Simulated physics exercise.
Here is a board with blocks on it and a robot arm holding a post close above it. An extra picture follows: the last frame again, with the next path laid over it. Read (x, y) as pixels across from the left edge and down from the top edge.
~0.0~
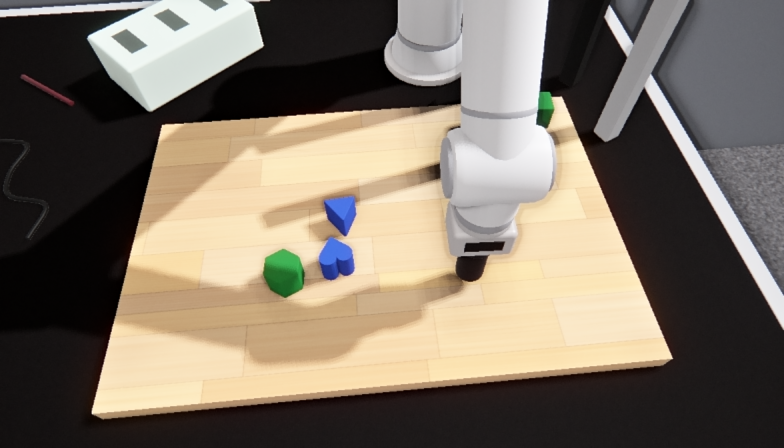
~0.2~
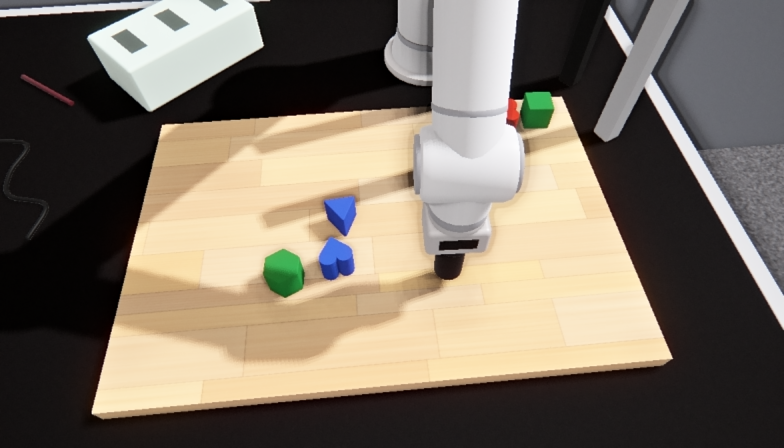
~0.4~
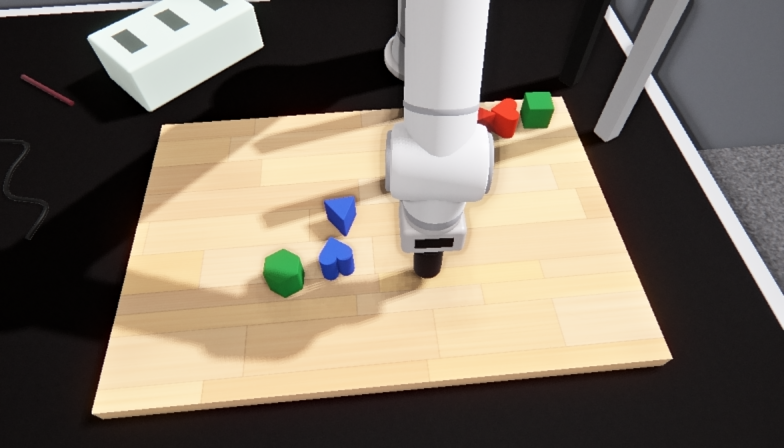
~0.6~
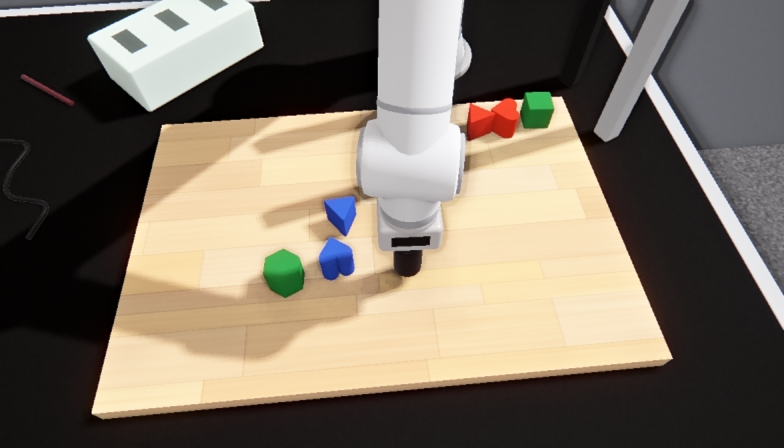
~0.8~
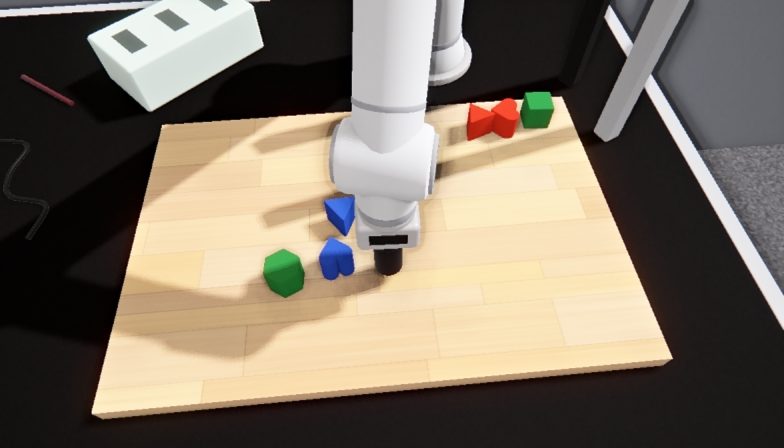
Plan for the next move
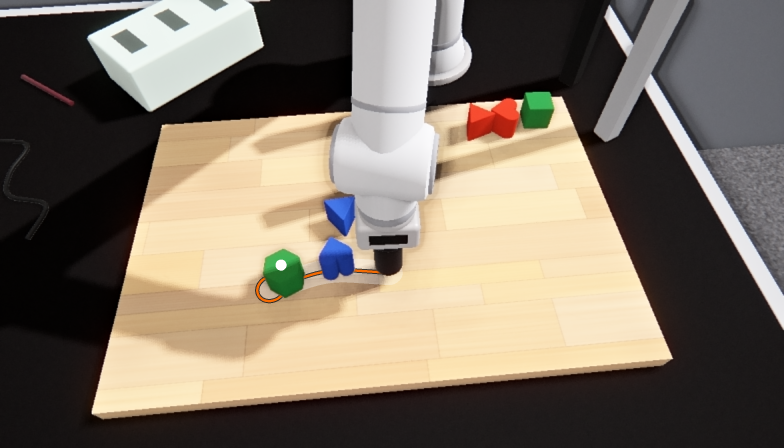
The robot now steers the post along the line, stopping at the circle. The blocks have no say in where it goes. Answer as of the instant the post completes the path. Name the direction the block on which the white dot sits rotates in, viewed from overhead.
From the top, the block rotates counterclockwise.
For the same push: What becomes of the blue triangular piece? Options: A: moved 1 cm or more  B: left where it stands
The one that fits is B, left where it stands.
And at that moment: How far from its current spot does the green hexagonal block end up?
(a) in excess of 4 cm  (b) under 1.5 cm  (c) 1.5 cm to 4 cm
The correct letter is a.
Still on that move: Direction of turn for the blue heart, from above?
Clockwise from above.
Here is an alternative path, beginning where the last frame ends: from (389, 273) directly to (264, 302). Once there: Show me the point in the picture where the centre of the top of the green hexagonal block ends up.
About (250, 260).
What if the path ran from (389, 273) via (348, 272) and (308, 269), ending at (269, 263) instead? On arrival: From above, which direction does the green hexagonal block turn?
Top view: Counterclockwise.
Path on the board, from (389, 273) via (350, 270) and (310, 275), ending at (271, 288); the dot is on the green hexagonal block.
The first path, step by step. One third of the way, post (347, 261); blue heart (315, 249).
Two thirds of the way, post (307, 266); green hexagonal block (263, 265), turned 55° anticlockwise; blue heart (283, 242), turned 50° clockwise.
At the end, post (267, 280); green hexagonal block (232, 270), turned 40° anticlockwise; blue heart (277, 240), turned 60° clockwise; blue triangular piece in place.
